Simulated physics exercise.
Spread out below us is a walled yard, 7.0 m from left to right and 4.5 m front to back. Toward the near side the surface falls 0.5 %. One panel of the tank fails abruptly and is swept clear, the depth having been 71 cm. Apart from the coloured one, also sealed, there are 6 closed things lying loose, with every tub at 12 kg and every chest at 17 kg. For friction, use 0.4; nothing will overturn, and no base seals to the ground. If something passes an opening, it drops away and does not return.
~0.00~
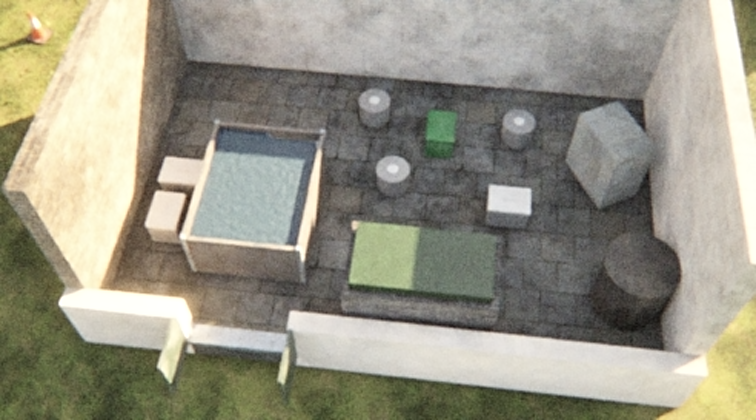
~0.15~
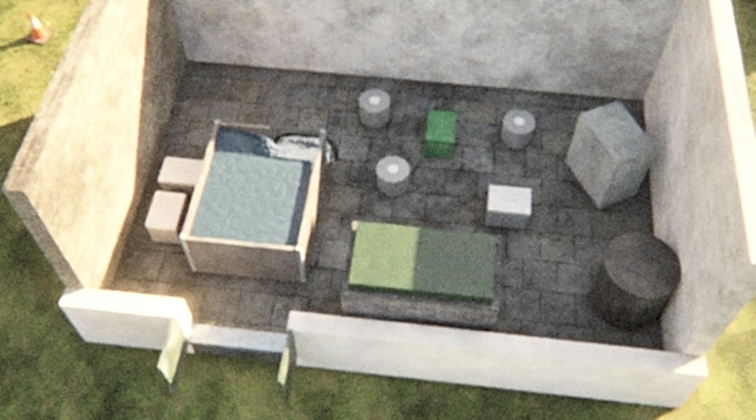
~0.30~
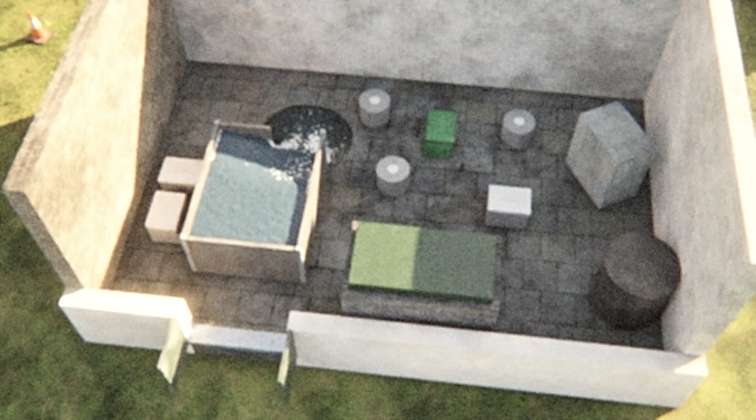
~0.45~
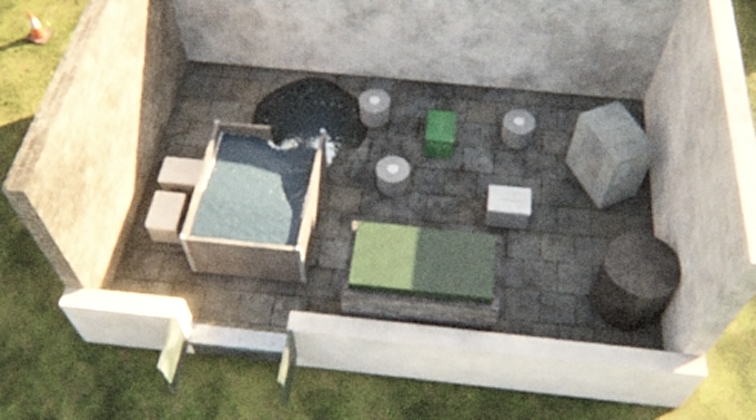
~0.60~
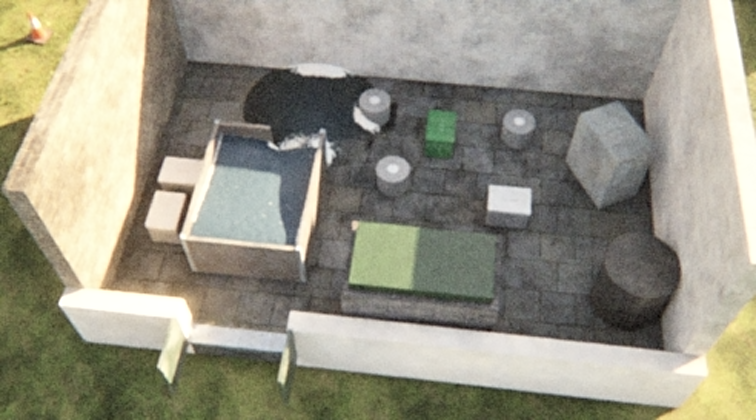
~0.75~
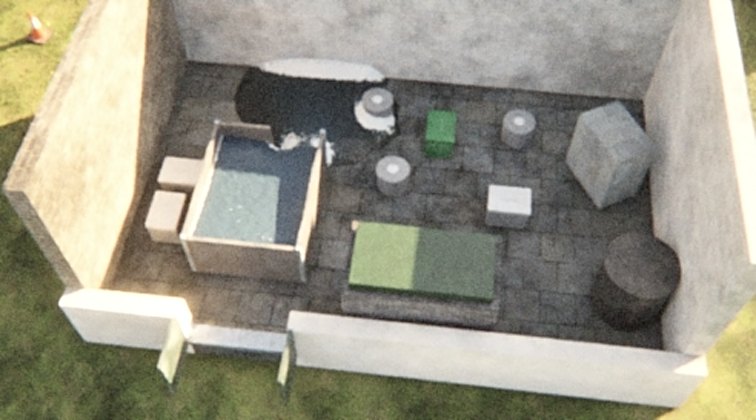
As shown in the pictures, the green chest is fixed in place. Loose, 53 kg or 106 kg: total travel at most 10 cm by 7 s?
Light is plenty.
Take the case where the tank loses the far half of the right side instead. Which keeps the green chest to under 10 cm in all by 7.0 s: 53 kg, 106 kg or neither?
In that case, it takes the heavy one.
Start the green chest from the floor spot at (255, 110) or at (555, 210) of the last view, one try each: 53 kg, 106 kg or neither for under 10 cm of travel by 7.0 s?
Taking the two tries in order, even the light one works and even the light one works.
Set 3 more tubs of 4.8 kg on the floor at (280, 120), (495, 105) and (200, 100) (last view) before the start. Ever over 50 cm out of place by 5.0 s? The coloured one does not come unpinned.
Taking them one by one: Above the mark; above the mark; above the mark.
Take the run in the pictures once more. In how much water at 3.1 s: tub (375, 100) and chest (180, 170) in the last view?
Roughly 12 and 7 cm.
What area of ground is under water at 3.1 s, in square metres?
Near 16 m2 in all.
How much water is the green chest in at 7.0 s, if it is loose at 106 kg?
About 4 cm.
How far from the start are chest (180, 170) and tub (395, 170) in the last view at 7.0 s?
Net shift, one by one: 140 cm / 0 cm.
After 1.4 s the green chest would be 0 cm from its start with 53 kg and 0 cm from its start with 106 kg; 2 cm of water round it then.
After 3.1 s the green chest would be 0 cm from its start with 53 kg and 0 cm from its start with 106 kg; 4 cm of water round it then.
After 4.9 s the green chest would be 0 cm from its start with 53 kg and 0 cm from its start with 106 kg; 4 cm of water round it then.
After 7.0 s the green chest would be 0 cm from its start with 53 kg and 0 cm from its start with 106 kg; 4 cm of water round it then.
